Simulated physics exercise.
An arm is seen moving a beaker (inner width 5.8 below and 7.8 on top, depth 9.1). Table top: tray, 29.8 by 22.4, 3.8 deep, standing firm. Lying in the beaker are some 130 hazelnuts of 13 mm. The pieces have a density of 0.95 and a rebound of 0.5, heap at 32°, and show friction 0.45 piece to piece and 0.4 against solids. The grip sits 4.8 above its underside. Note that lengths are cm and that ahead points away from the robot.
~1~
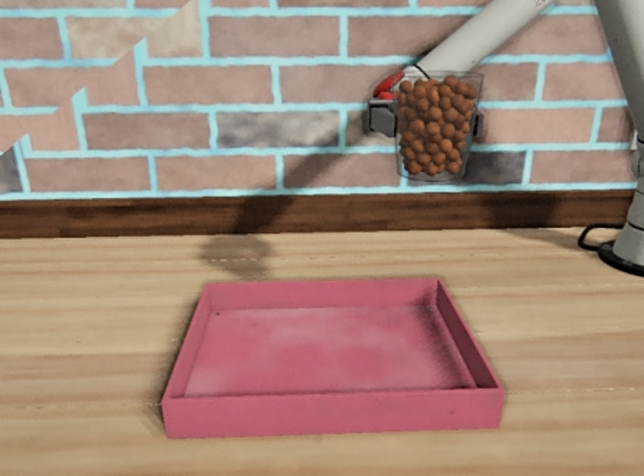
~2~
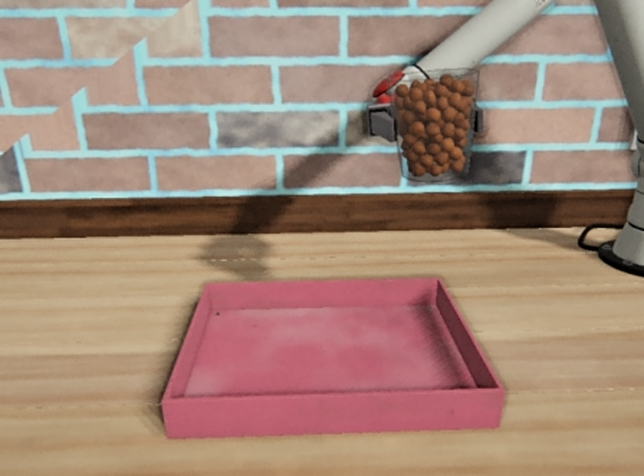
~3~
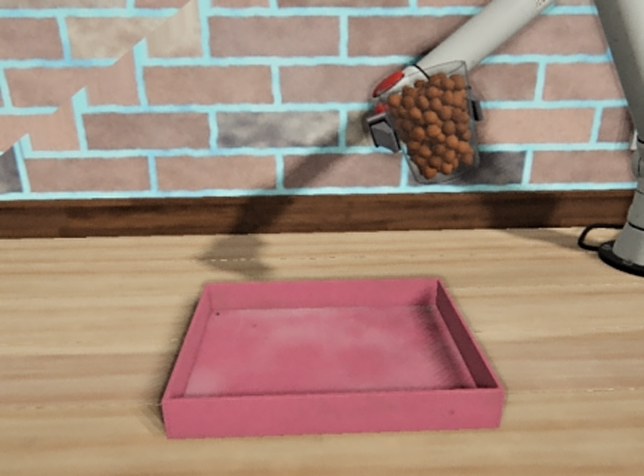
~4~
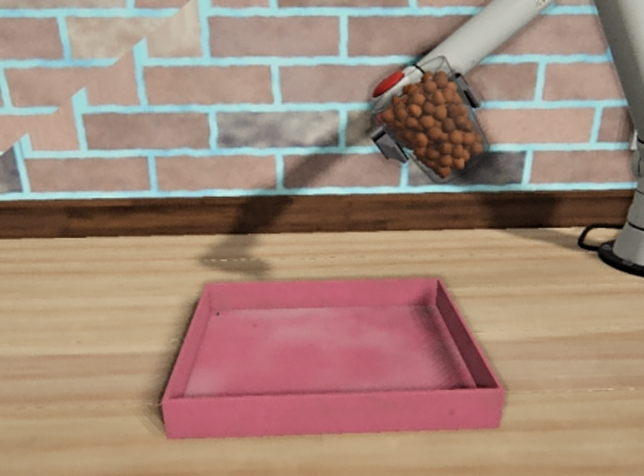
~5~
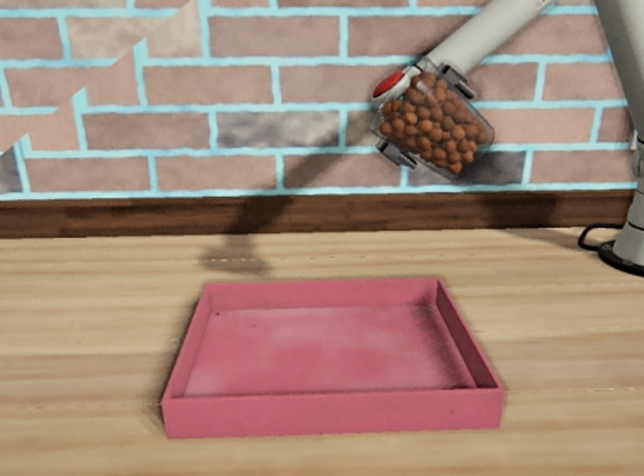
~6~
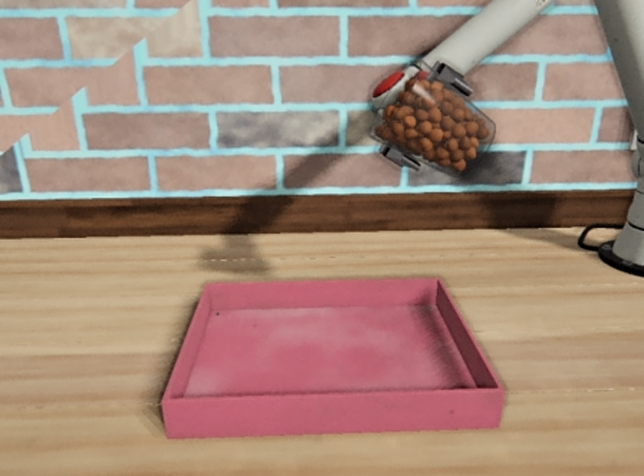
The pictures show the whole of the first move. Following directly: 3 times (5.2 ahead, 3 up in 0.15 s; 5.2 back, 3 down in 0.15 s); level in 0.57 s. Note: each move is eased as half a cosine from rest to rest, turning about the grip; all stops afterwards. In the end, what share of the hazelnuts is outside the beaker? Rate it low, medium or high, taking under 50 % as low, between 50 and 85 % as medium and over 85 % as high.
Rating: Medium.
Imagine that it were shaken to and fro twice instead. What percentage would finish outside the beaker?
Estimate for that case: 60 %.
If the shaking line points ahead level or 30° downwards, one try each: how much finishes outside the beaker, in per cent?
First try some 55 %, second try some 25 %.
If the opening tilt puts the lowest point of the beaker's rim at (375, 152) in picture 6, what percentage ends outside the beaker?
It comes out near 95 percent.
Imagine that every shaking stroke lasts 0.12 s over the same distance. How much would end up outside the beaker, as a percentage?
It would come to around 95 %.
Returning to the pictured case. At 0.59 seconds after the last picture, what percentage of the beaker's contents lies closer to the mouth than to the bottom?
Some 70 percent is in that half.
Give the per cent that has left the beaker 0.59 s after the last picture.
Share gone by then: Close to 55 %.
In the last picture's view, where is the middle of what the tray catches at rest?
About (287, 354).
Then, 0.59 s on, tilted 58° forward, highest piece 27 above the table; 58 in the beaker, 53 in the tray, 23 in flight or on a rim.
Then, 1.18 s on, tilted 30° forward, highest piece 27 above the table; 90 in the tray, 43 in the beaker, 1 on the table or floor.
Then, 1.67 s on, level, highest piece 27 above the table; 90 in the tray, 43 in the beaker, 1 on the table or floor.
Then, 2.72 s on, level, highest piece 27 above the table; 90 in the tray, 43 in the beaker, 1 on the table or floor.
In the end, 90 in the tray, 43 in the beaker, 1 on the table or floor. That is 68 % outside the beaker.
